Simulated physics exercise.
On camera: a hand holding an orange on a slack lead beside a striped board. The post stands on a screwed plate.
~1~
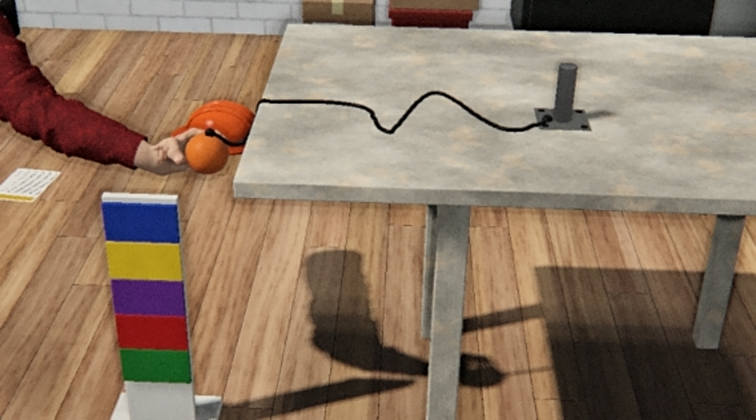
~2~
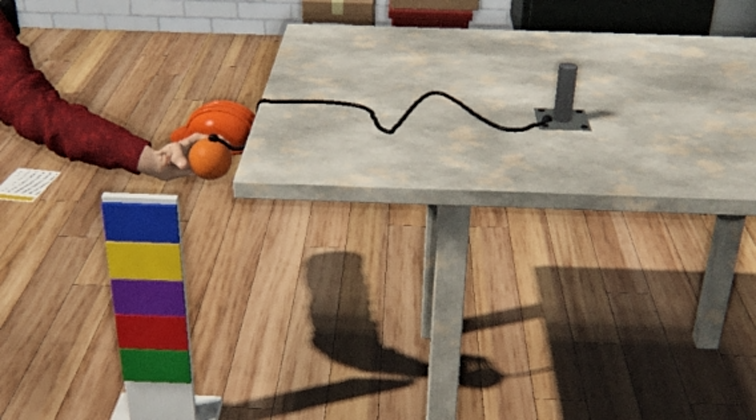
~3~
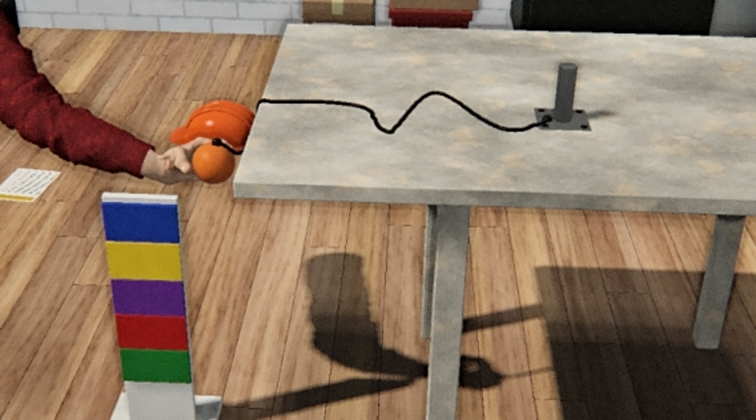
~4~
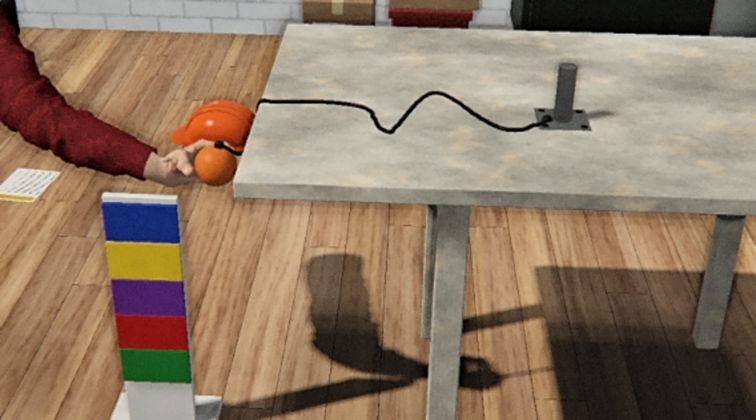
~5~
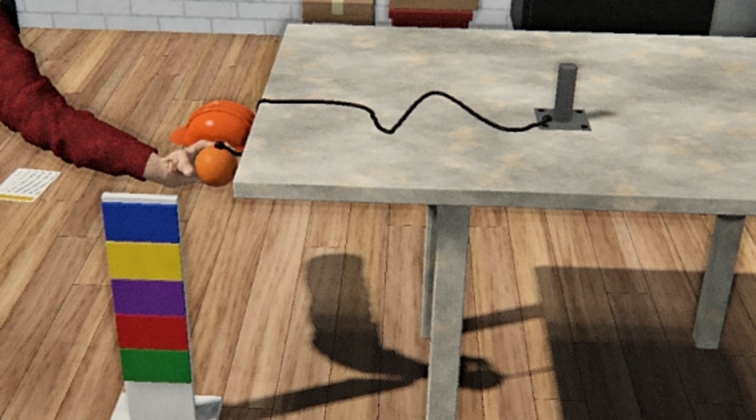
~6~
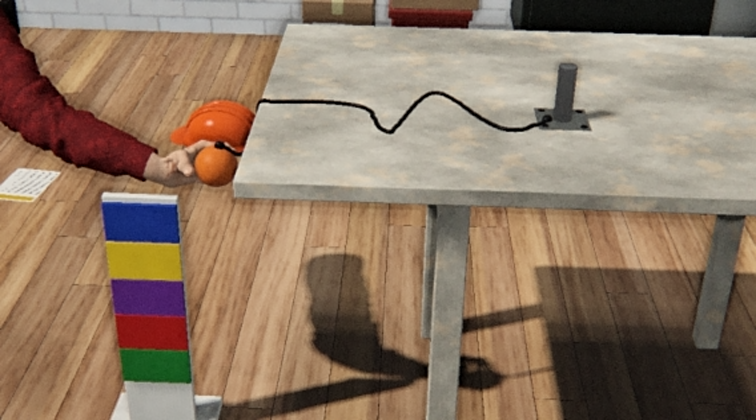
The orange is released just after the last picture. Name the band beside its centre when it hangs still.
The red one.
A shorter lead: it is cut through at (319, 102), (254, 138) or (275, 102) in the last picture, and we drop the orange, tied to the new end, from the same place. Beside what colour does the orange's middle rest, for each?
Try by try: Blue; purple; yellow.
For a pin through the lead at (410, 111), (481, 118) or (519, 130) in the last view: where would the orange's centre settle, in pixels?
The places are (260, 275), (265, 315) and (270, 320).
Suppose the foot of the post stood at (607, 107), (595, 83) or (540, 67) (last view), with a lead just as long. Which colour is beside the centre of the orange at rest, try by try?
Taking them in turn: Purple; purple; red.
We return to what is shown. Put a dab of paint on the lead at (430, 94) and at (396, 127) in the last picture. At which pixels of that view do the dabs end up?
Near (371, 110) and (279, 106).
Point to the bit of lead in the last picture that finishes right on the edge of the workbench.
That spot is around (385, 131).
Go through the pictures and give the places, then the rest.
Orange (207, 153); blue (140, 225); yellow (144, 262); purple (148, 299); red (152, 334); green (155, 367), in the first frame.
Orange (210, 159); lead through (516, 130) (452, 99) (404, 119) (370, 111) (278, 102), in the second frame.
Orange (214, 163), in the third frame.
Orange (216, 166); lead through (516, 130) (452, 99) (404, 119) (370, 111) (278, 102), in the fourth frame.
Orange (216, 166), in the fifth frame.
Orange (216, 166); lead through (516, 130) (452, 99) (404, 119) (370, 111) (278, 102), in the sixth frame.
Soon after, orange near (264, 310); level with purple.
Then, orange near (271, 334); level with red.
At rest, orange near (269, 338); level with red. The lead holds its middle at red.
